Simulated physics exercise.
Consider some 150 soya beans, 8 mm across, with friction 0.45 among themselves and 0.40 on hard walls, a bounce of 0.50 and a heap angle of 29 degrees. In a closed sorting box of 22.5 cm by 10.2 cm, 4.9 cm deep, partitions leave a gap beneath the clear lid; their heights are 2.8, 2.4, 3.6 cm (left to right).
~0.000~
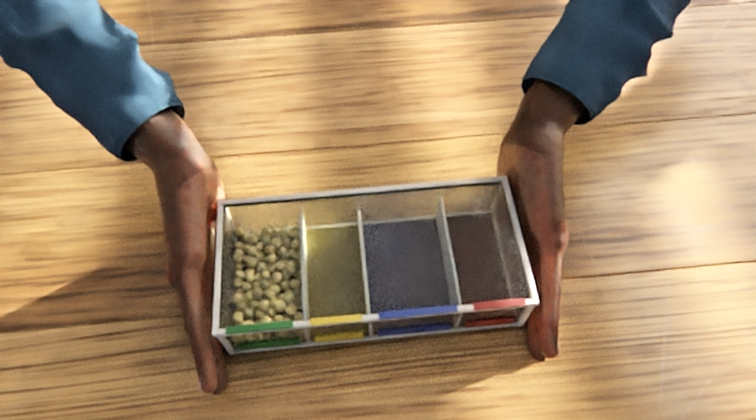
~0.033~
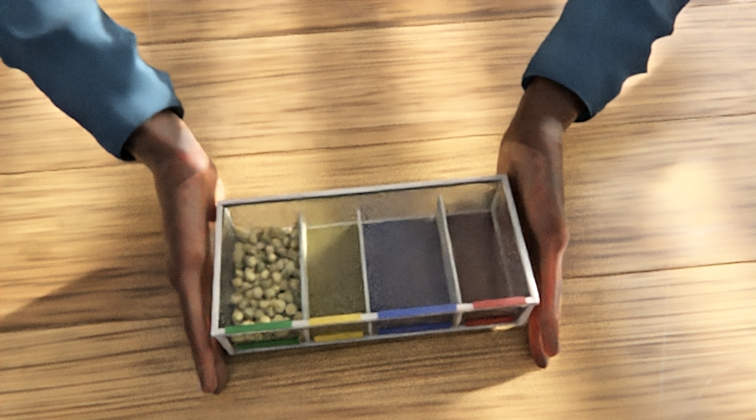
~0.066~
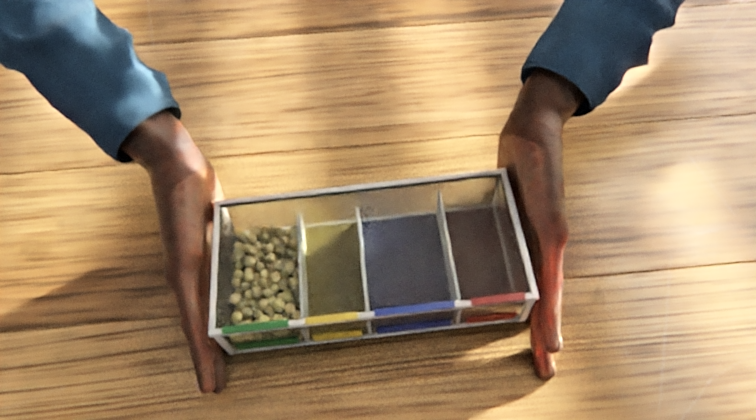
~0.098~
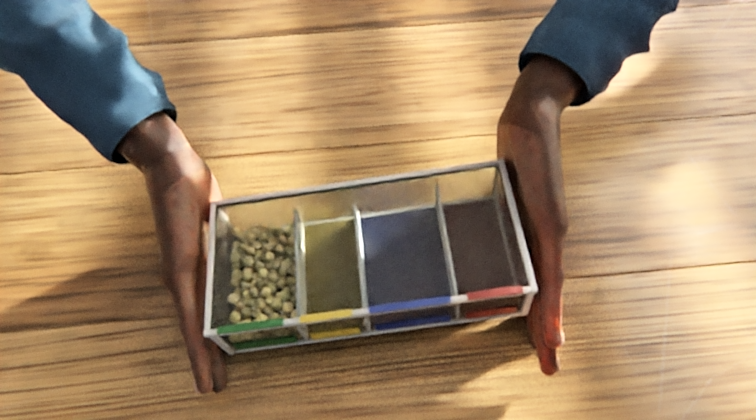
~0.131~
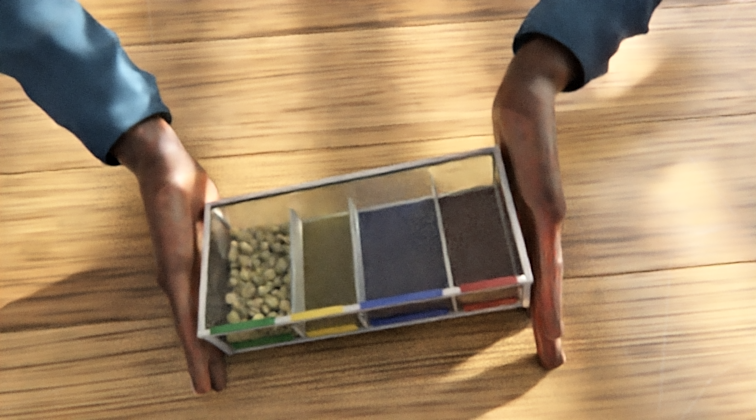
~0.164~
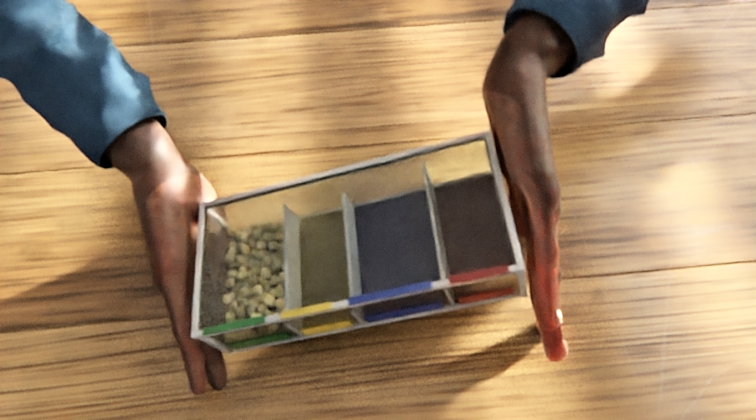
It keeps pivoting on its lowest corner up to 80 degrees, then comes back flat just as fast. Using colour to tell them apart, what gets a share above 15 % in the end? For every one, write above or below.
Red compartment below, blue compartment below, green compartment above, yellow compartment below.
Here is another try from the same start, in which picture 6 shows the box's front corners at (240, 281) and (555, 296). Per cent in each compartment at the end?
Per cent at the end: Red 10; blue 55; green 25; yellow 10.
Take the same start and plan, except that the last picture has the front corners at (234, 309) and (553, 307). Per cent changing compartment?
That would be some 70 in a hundred.
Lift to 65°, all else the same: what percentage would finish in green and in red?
Then green would end with 100 per cent and red with 0 per cent.
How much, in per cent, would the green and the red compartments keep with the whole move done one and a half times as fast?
Final split: Green = 100 %, red = 0 %.
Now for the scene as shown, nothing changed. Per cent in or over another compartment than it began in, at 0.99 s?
About 0 %.
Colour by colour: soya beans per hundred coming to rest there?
Final shares in percent: Red 0, blue 0, green 100, yellow 0.
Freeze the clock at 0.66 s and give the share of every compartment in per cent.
In per cent: Red 0, blue 0, green 100, yellow 0.
After 0.66 s, tilt 80 degrees; green 100 %.
After 0.99 s, tilt 34 degrees; green 100 %.
Then, at 1.42 s, tilt 0 degrees; green 100 %.
By 1.9 s all is still; red 0 %, blue 0 %, green 100 %, yellow 0 %.
